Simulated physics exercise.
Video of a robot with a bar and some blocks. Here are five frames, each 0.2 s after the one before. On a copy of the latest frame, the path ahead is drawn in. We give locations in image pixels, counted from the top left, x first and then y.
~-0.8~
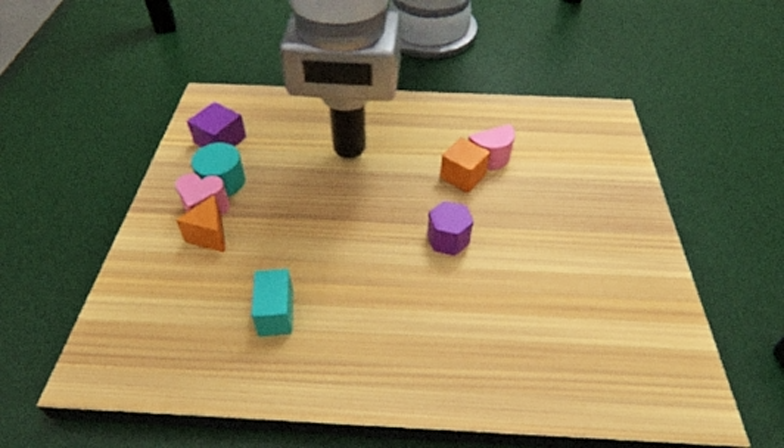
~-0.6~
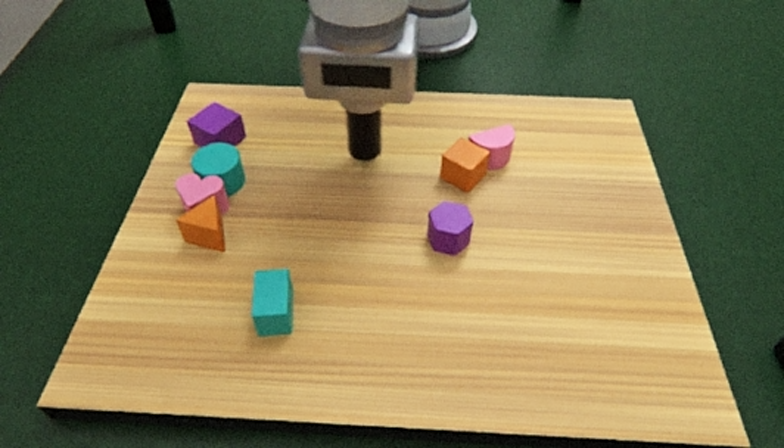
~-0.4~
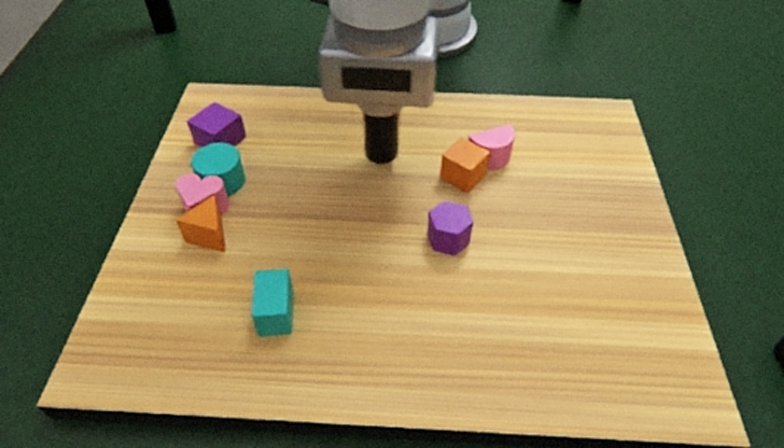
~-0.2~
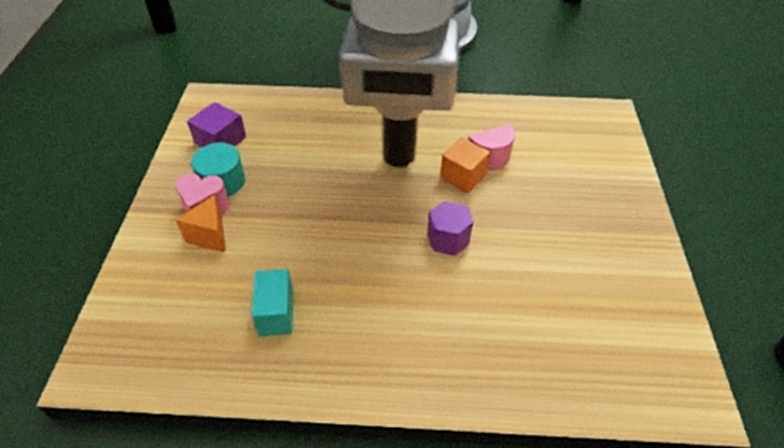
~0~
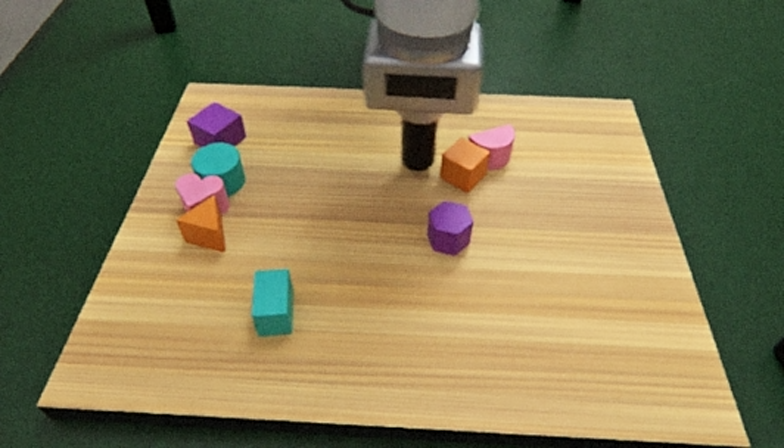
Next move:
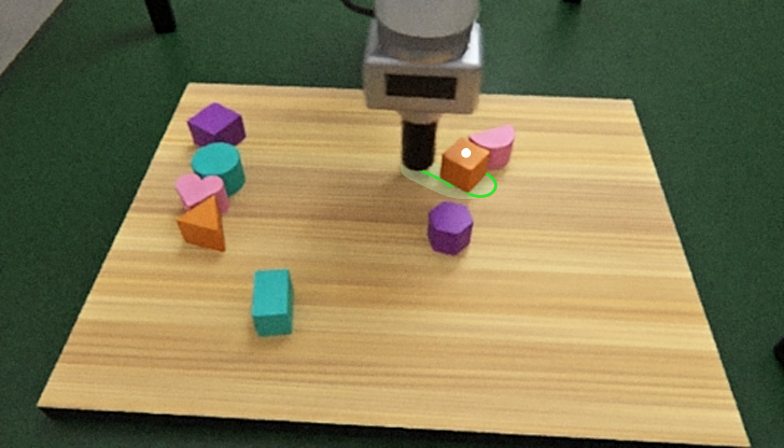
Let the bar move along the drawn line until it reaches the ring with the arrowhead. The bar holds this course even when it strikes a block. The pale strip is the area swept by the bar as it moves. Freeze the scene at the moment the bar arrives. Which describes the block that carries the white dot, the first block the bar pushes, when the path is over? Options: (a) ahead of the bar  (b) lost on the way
The answer is a.
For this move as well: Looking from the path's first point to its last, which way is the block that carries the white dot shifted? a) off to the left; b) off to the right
a - off to the left.
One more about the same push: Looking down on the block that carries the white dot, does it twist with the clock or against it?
It makes a counterclockwise turn.
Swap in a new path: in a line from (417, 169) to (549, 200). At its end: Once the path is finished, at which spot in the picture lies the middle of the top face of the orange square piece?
Around pixel (592, 173).
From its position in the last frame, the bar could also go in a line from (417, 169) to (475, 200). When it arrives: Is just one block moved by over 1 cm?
Yes, that is how it ends up.
The line goes from (417, 169) by way of (436, 178) and (457, 186) to (478, 184); the dot is on the orange square piece.
What follows on the original path. Halfway along, bar at (447, 173); orange square piece at (485, 158), turned 30° anticlockwise.
At the end, bar at (480, 175); orange square piece at (517, 157), turned 50° anticlockwise; pink D-shaped block unmoved.
